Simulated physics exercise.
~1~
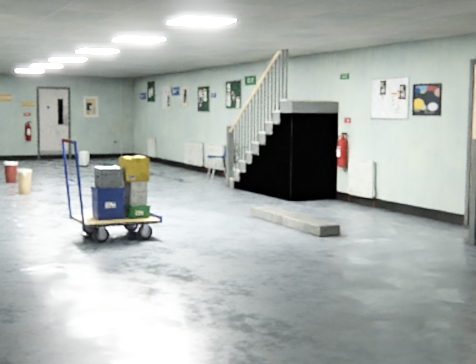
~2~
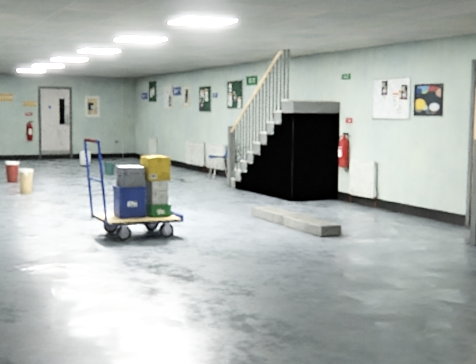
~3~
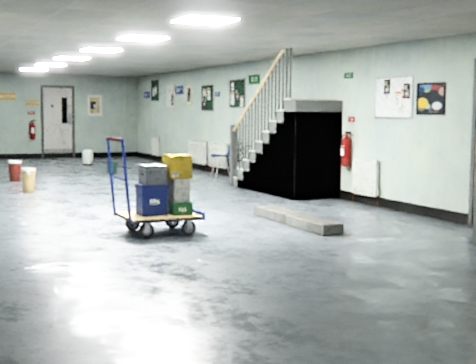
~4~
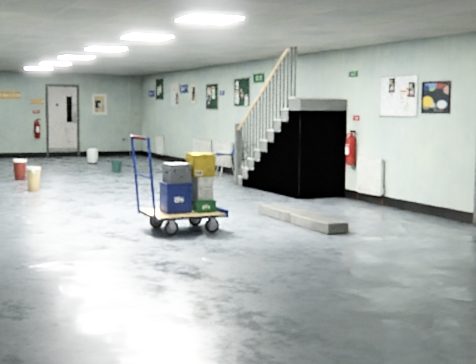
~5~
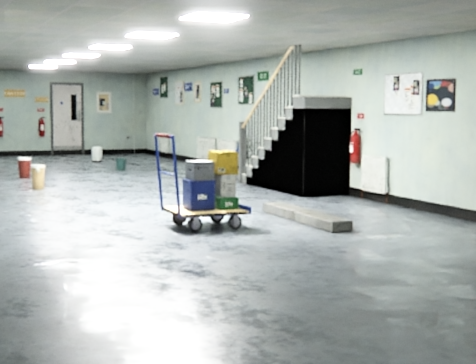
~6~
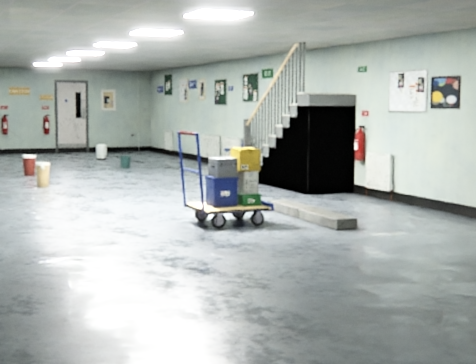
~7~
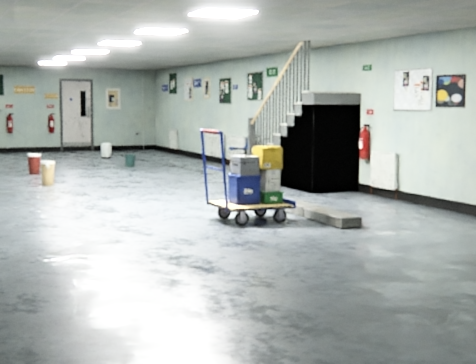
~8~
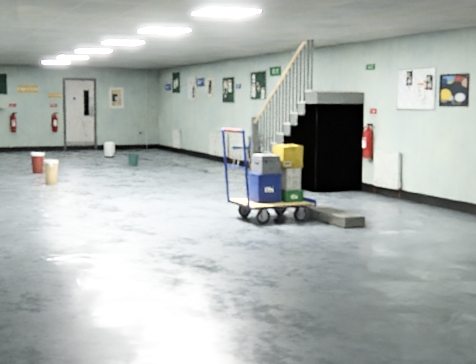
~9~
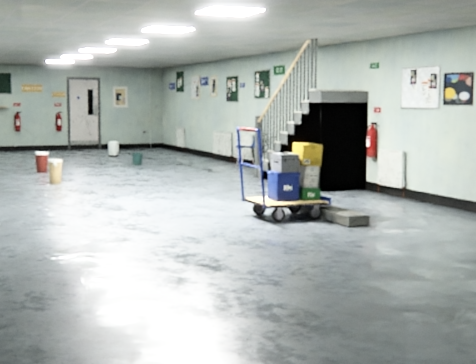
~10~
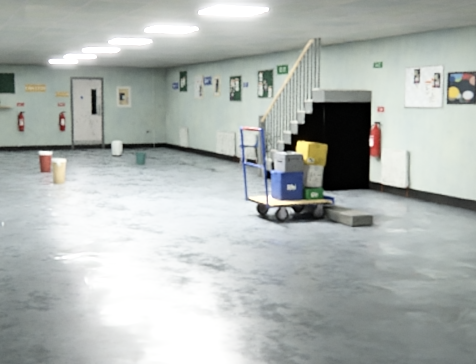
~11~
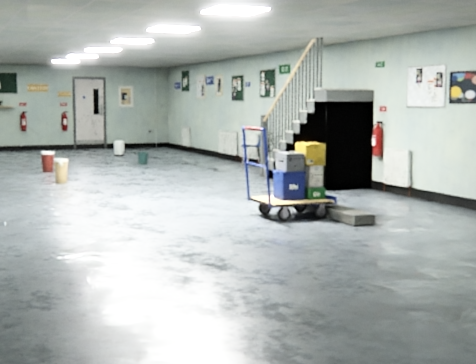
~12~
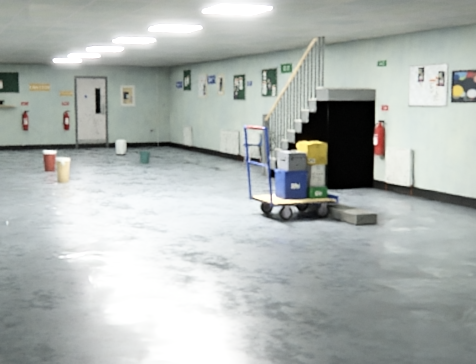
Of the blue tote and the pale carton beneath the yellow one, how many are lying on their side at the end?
None of them. Both the blue tote and the pale carton are still standing upright on the trolley.
